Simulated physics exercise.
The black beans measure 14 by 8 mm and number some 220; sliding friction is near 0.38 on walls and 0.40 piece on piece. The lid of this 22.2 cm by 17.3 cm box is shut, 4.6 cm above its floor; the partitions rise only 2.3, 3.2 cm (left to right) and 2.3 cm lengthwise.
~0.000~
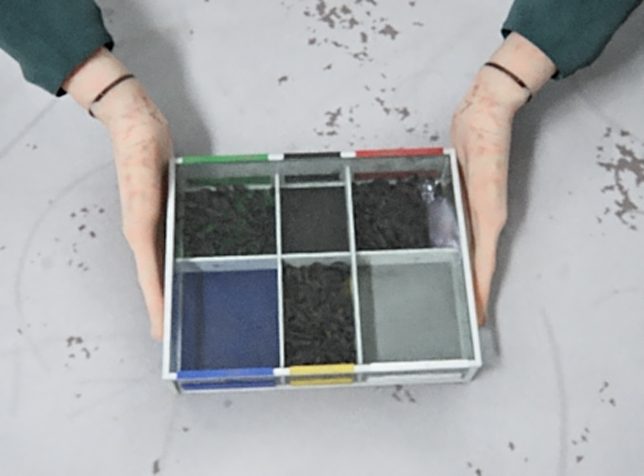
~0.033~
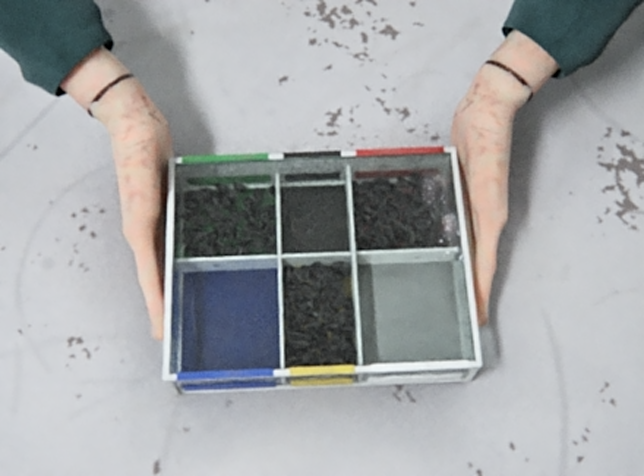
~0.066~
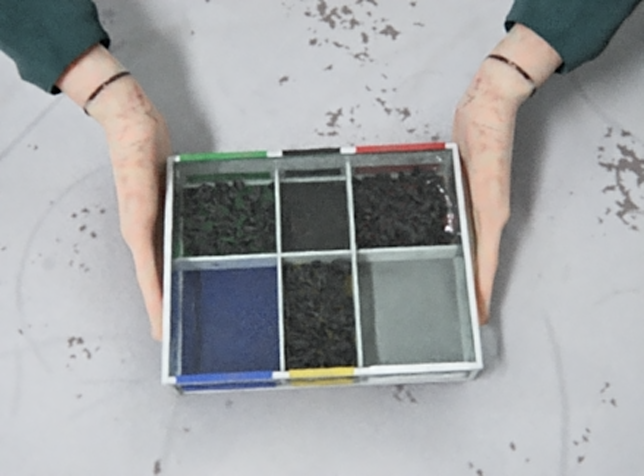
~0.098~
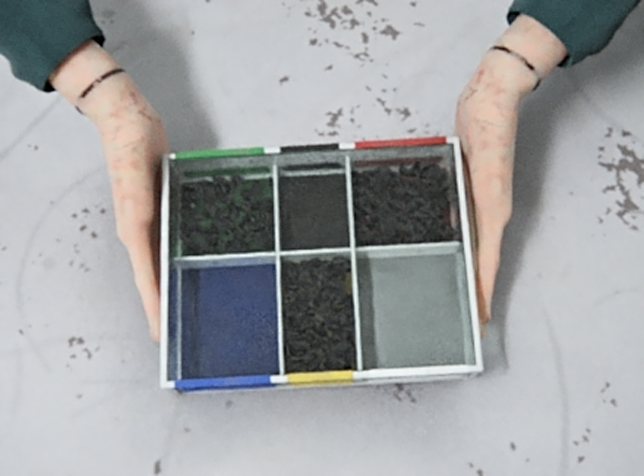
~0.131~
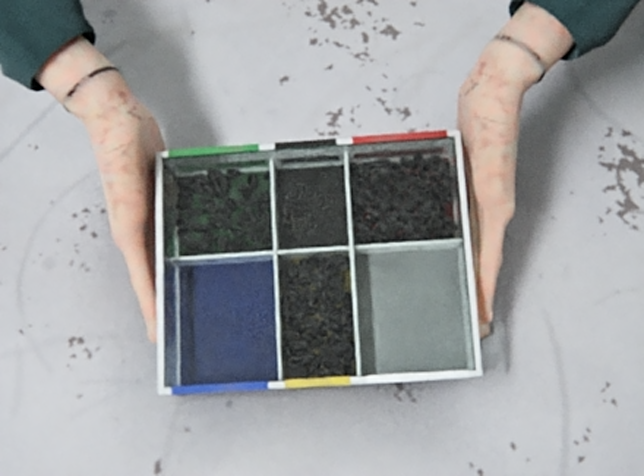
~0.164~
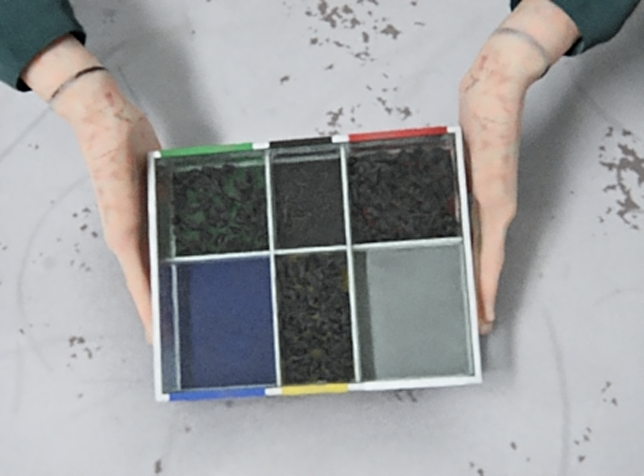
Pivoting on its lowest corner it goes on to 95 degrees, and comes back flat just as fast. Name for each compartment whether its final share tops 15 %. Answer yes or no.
Red no, blue yes, green no, yellow yes, white yes, black no.
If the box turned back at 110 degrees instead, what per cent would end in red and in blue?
Red 0; blue 40.
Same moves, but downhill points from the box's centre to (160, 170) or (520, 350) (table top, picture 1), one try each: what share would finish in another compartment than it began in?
Some 40 and 45 per cent.
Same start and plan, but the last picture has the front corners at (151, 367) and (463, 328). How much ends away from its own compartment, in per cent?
In that case some 40 per cent.
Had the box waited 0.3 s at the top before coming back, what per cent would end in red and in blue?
Then: Red 5; blue 35.
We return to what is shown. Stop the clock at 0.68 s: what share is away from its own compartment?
Roughly 35 per cent.
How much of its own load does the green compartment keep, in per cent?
About 10 per cent.
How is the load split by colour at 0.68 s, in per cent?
Red 20; blue 15; green 15; yellow 30; white 15; black 0.
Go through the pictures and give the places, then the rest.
Box tilt 0 degrees, front corners at (169, 374) and (475, 362); red 40 %, green 25 %, yellow 35 %, in the first frame.
Box tilt 1 degrees, front corners at (169, 375) and (476, 362), in the second frame.
Box tilt 3 degrees, front corners at (168, 378) and (476, 364), lowest corner left front, in the third frame.
Box tilt 7 degrees, front corners at (167, 382) and (476, 366), lowest corner left front, in the fourth frame.
Box tilt 13 degrees, front corners at (164, 388) and (476, 371), lowest corner left front, in the fifth frame.
Box tilt 19 degrees, front corners at (162, 395) and (475, 377), lowest corner left front; red 40 %, green 25 %, yellow 35 %. Its pace works out near 180 degrees a second, in the sixth frame.
After 0.68 s, tilt 94 degrees; red 20 %, blue 15 %, green 15 %, yellow 30 %, white 15 %.
After 1.02 s, tilt 40 degrees; red 5 %, blue 35 %, green 5 %, yellow 30 %, white 25 %.
After 1.45 s, tilt 0 degrees; red 5 %, blue 35 %, green 5 %, yellow 30 %, white 25 %.
In the end, at 1.9 s, red 5 %, blue 35 %, green 5 %, yellow 30 %, white 25 %, black 0 %.
